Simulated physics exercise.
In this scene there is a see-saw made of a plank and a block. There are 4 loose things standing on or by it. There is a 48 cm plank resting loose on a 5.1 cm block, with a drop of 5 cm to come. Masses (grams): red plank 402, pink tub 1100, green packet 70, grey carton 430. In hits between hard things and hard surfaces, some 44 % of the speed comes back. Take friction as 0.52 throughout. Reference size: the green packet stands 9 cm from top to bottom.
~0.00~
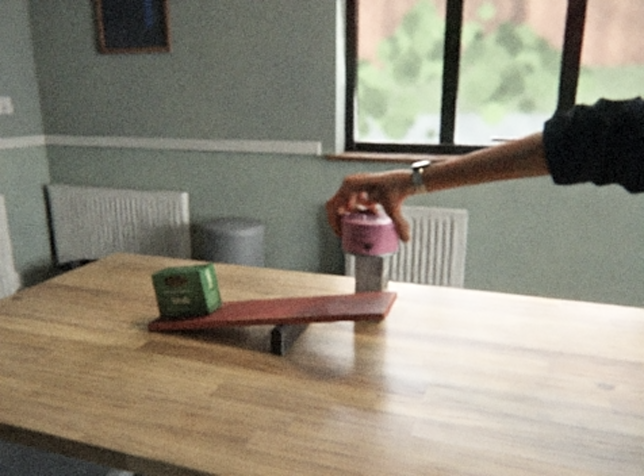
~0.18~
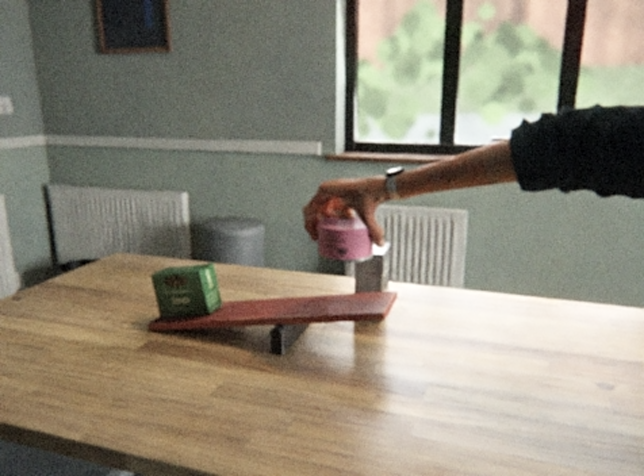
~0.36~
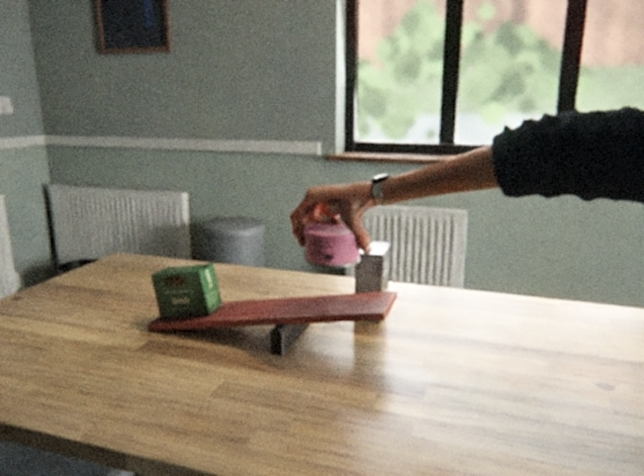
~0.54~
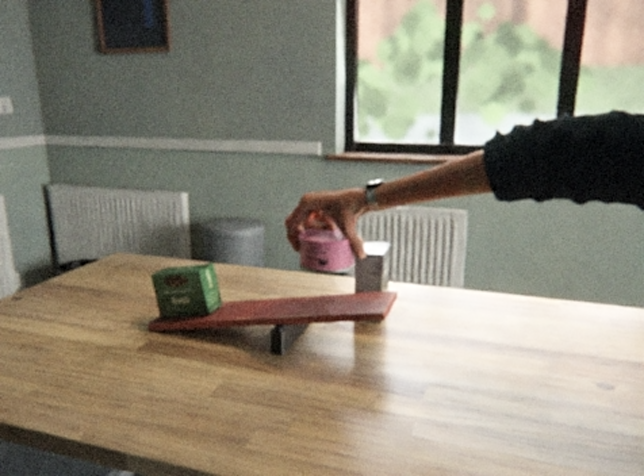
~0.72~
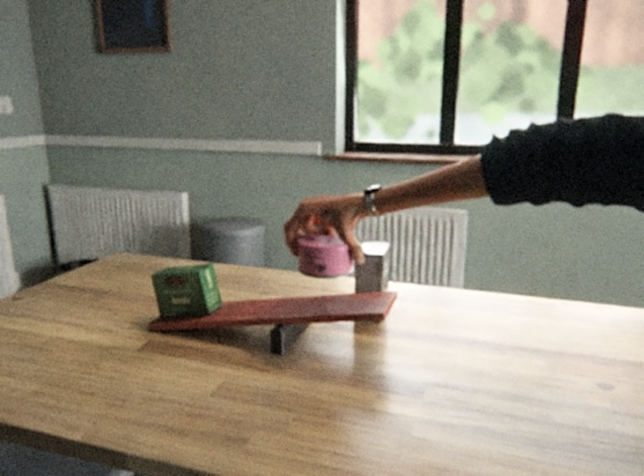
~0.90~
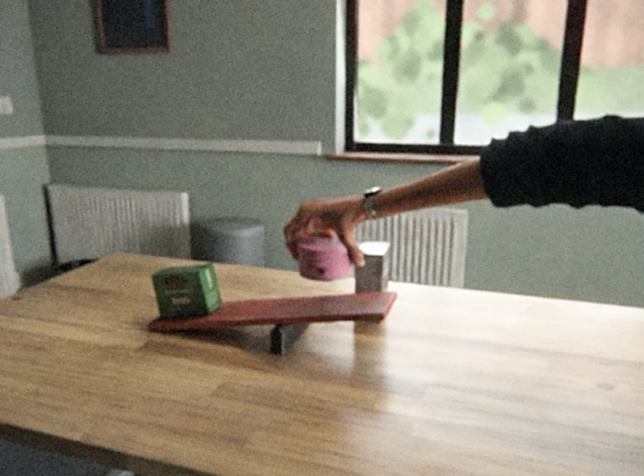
On a wooden table, a hand held a pink tub above the raised right side of a red see-saw with a green packet on its left, moved it left and slightly down, then kept it nearly still.
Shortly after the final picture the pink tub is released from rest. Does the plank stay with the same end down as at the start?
Opposite tilt.
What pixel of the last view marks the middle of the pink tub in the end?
At roughly (330, 308).
After 1.20 s, plank at 17°, tipped the other way; pink tub 17° off upright near (327, 306); green packet 28° off upright.
After 1.50 s, plank at 16°, tipped the other way; pink tub 16° off upright near (330, 307); green packet upside down.
After 2.10 s, plank at 16°, tipped the other way; pink tub 16° off upright near (330, 308); green packet upside down.
After 2.60 s, plank at 16°, tipped the other way; pink tub 16° off upright near (330, 308); green packet on its side.
In the end (4.0 s), plank at 16°, tipped the other way; toppled on the table or plank, green packet; not toppled but over 4 cm from the start, pink tub; the other 2 under 4 cm from the start. At the end, from the last picture's camera, pink tub near (330, 308). The plank swings over.
